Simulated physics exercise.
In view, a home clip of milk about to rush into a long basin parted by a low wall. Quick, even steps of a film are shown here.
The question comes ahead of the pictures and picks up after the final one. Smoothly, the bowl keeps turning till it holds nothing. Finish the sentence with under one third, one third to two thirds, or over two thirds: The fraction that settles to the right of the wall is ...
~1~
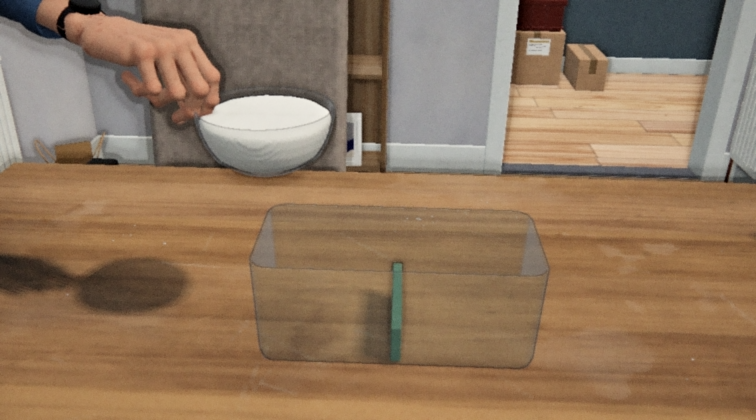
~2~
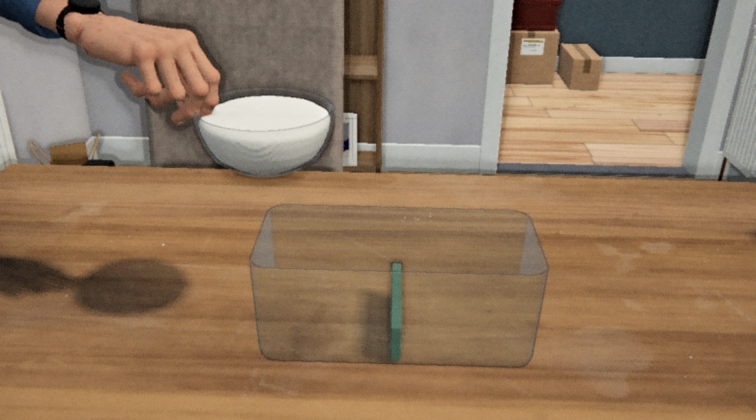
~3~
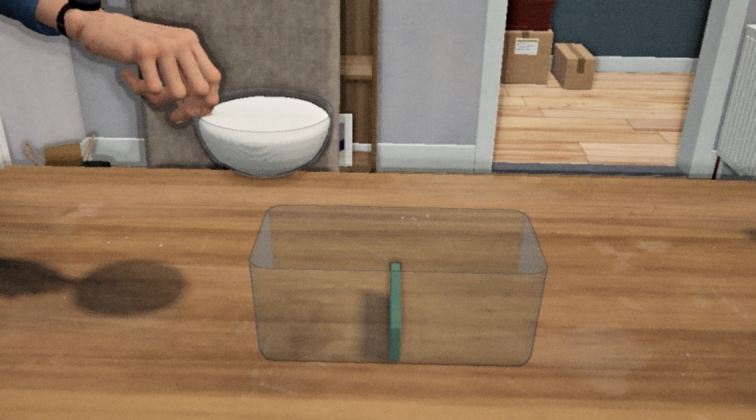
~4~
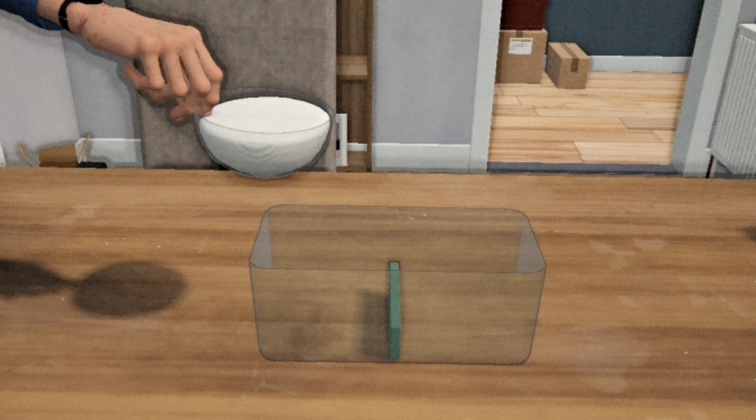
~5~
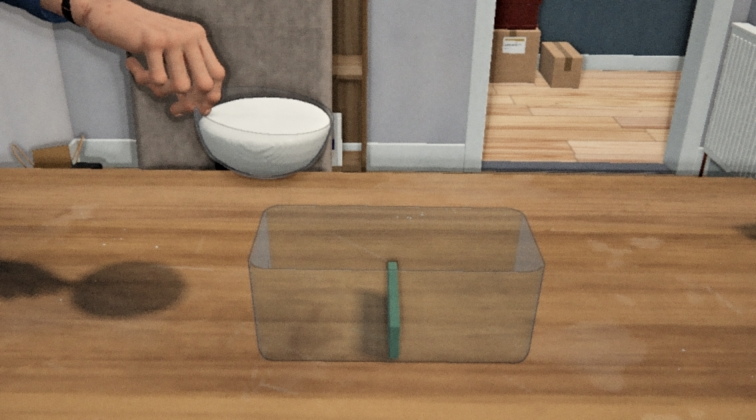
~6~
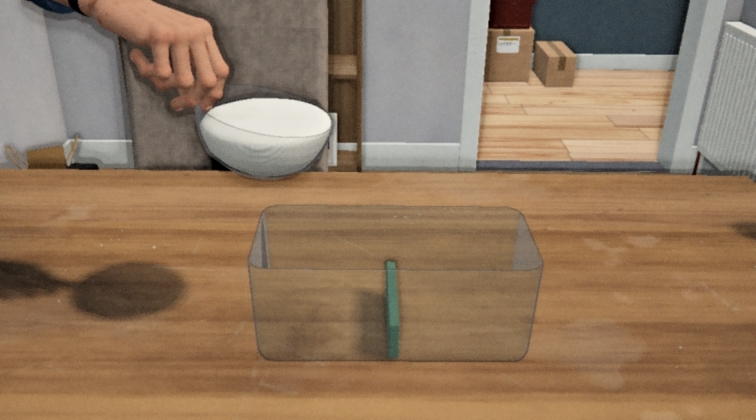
The fraction that settles to the right of the wall is one third to two thirds.
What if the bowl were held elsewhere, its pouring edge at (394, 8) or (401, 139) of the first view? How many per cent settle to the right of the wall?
About 90 per cent, then about 90 per cent.
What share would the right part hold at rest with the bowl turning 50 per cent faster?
About 30 in a hundred.
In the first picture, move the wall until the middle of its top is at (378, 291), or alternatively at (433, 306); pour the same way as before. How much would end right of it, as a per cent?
First try: Roughly 65 per cent; second try: 5 per cent.
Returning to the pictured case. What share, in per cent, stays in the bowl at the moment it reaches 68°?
Near 30 per cent.
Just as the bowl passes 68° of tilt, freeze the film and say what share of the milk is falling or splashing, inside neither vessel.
Share out of both vessels: Approx. 30 %.
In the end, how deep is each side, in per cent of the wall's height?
It settles around 40 on the left side and around 20 on the right side.
A moment on, the bowl is tipped part way and 29 per cent is still to pour, 19 is left of the wall and 22 right of it.
Next, the bowl is tipped right over and 0 per cent is still to pour, 58 is left of the wall and 40 right of it.
Then the bowl is tipped right over and 0 per cent is still to pour, 59 is left of the wall and 40 right of it.
Later the bowl is tipped right over and 0 per cent is still to pour, 59 is left of the wall and 40 right of it.
Finally, 59 per cent lies left of the wall, 40 right of it and 1 outside.
